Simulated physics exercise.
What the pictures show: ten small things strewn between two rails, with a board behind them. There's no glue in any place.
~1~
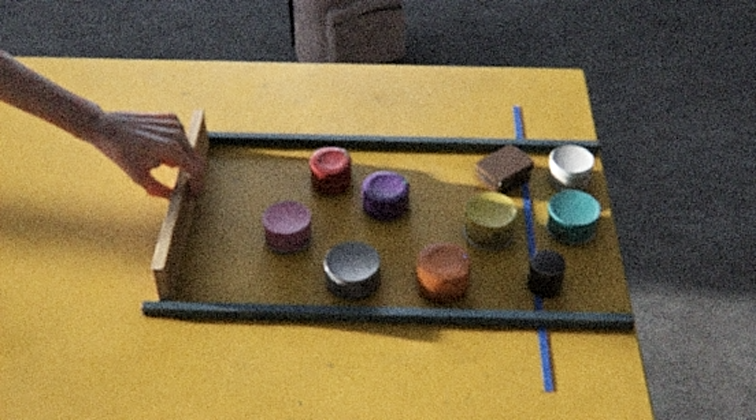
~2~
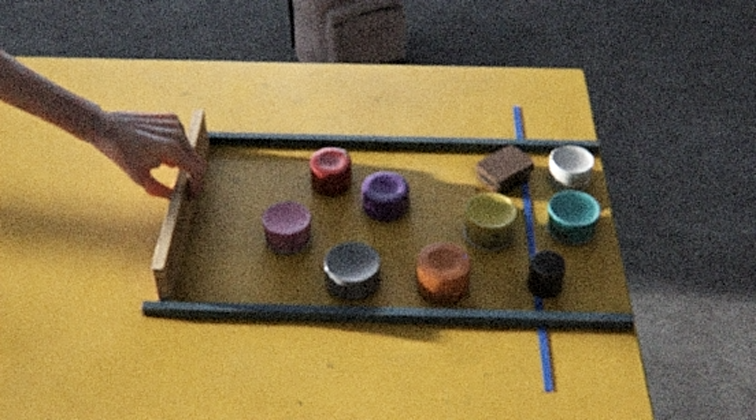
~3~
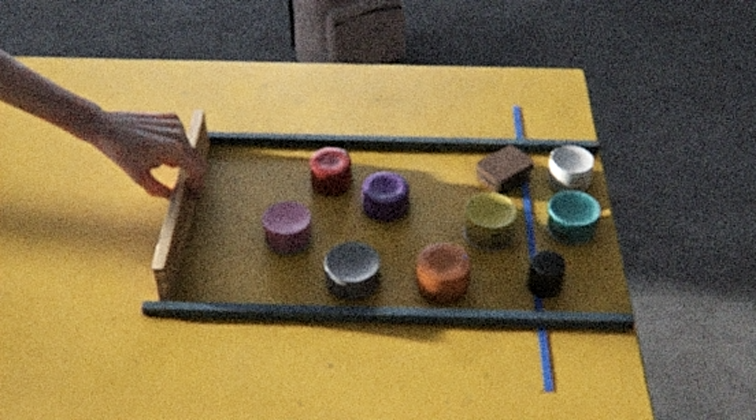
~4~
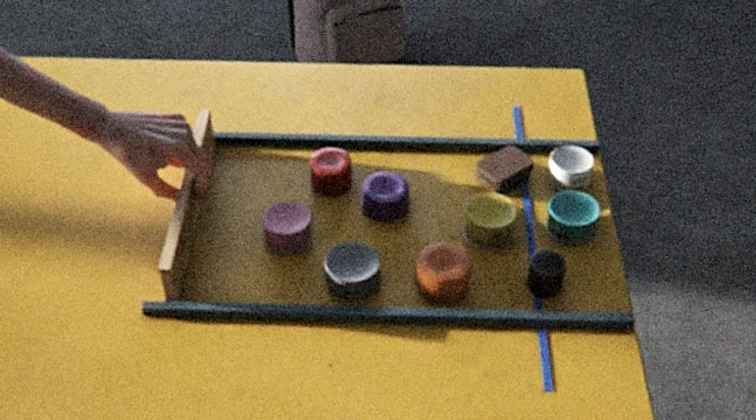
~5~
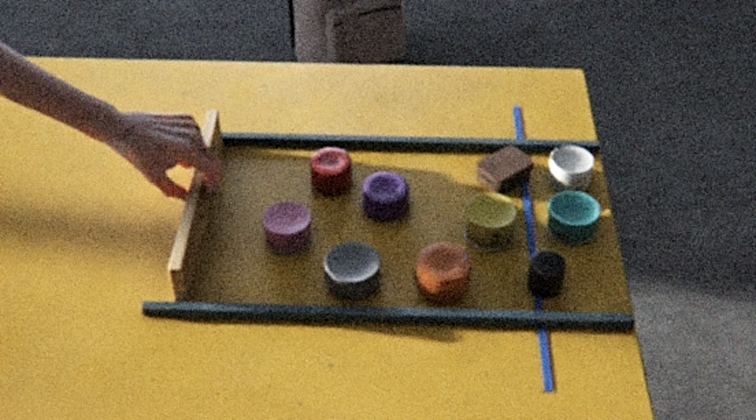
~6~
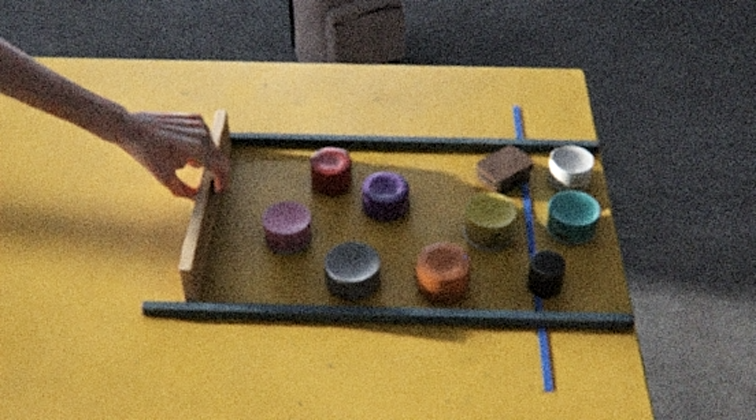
A hand reaching in from the left grips an upright wooden board between two dark rails on a yellow table, seen from above at an angle by a still camera. Red, purple, pink, grey, orange and yellowish round pieces lie right of it, with a brown block, black piece, white tub and turquoise tin around a blue tape line. The hand slides the board slightly rightward; the pieces stay put.
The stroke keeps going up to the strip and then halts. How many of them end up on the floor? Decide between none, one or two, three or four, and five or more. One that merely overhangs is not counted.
Well, what drops off the end works out to three or four of them.
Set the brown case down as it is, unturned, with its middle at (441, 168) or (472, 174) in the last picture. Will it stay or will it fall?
In turn it holds its place, then holds its place.
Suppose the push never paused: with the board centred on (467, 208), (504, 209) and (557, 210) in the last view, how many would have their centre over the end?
In that order 0, 3 and 6.
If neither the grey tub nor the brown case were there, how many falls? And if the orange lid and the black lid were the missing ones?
First try: 1 fallen; other try: 2.
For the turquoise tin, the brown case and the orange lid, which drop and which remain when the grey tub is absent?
Turquoise tin: Over the edge. Brown case: Still there. Orange lid: Still there.
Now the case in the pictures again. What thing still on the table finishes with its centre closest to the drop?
That would be the orange lid.
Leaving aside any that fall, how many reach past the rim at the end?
It's 3.
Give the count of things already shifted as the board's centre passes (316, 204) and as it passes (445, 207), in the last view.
Moved so far: 2, later 8.
Early on, none off yet; white tub at rest near (570, 170); turquoise tin at rest near (572, 218); black lid at rest near (546, 274).
Finally, the number that fall off is three or four; lost, black lid, turquoise tin and white tub.
